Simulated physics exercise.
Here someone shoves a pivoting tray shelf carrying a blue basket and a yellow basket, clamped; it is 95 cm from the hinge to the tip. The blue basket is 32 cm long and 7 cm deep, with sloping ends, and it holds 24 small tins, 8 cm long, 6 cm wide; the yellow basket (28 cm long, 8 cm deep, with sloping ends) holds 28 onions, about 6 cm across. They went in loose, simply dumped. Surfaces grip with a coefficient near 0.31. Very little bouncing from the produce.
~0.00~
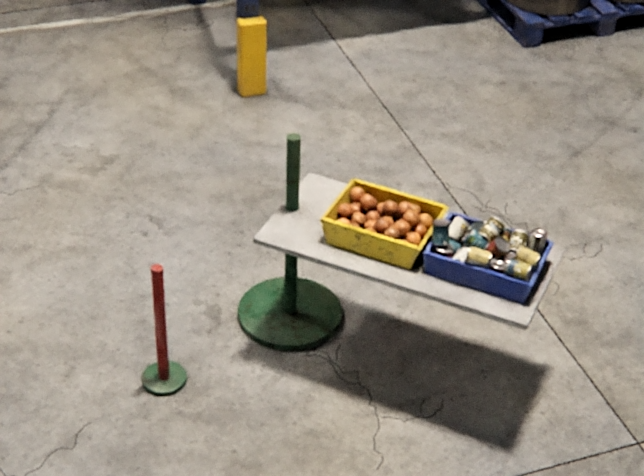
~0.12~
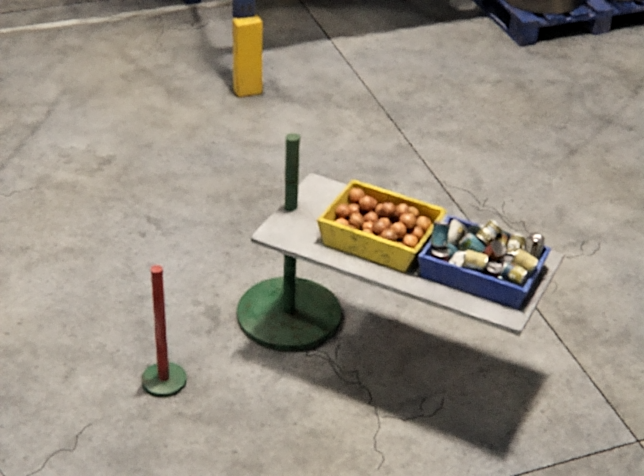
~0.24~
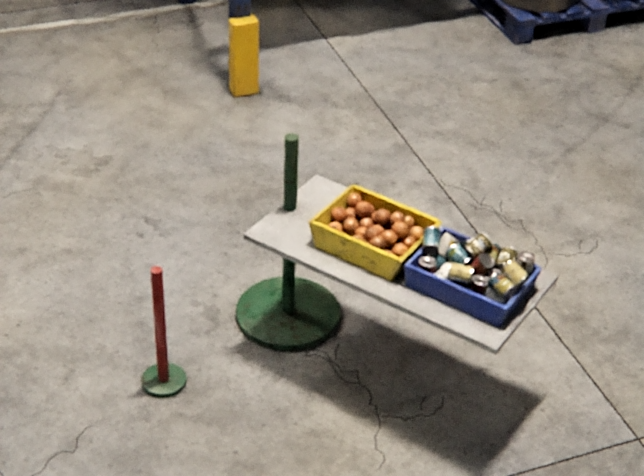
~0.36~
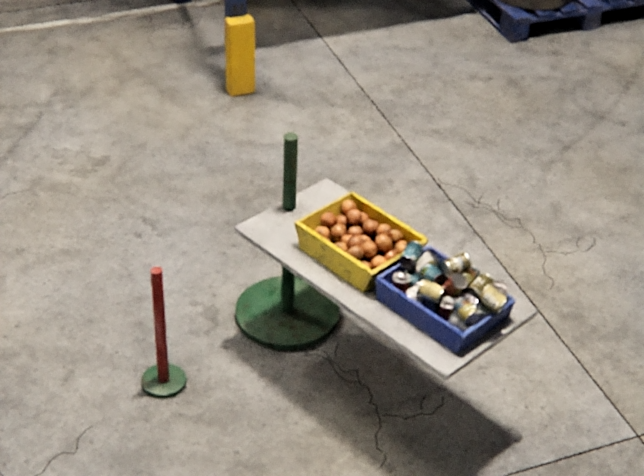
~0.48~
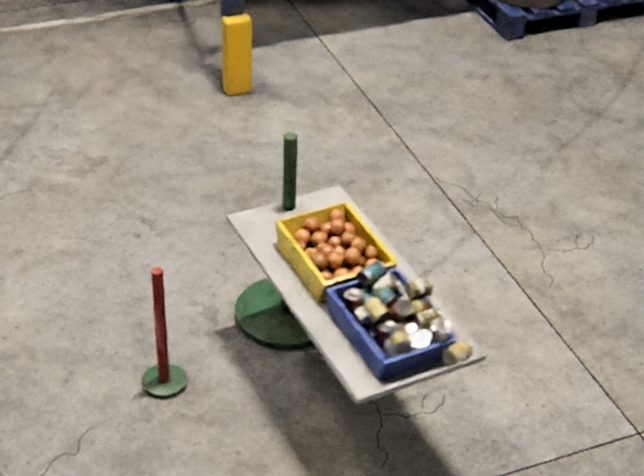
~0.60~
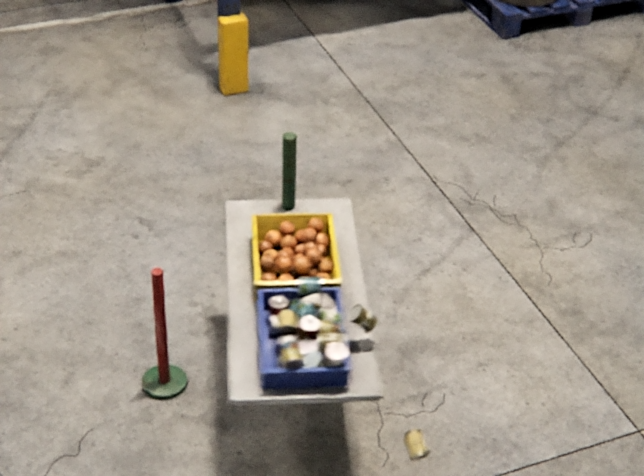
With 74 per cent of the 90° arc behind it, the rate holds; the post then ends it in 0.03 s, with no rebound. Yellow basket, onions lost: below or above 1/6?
Below.
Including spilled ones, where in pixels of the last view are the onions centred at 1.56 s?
I'd put it close to (239, 252).
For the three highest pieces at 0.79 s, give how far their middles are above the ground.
Around 68 centimetres.
After 0.71 s, end of the swing.
After 0.79 s, blue basket 17 in, 7 out and yellow basket 28 in, 0 out.
After 0.91 s, blue basket 13 in, 11 out and yellow basket 28 in, 0 out.
After 1.13 s, blue basket 13 in, 11 out and yellow basket 28 in, 0 out.
Final count (at 1.56 s), blue basket 13 in, 11 out and yellow basket 28 in, 0 out. Asked share, 0 of 28, 0 per cent.
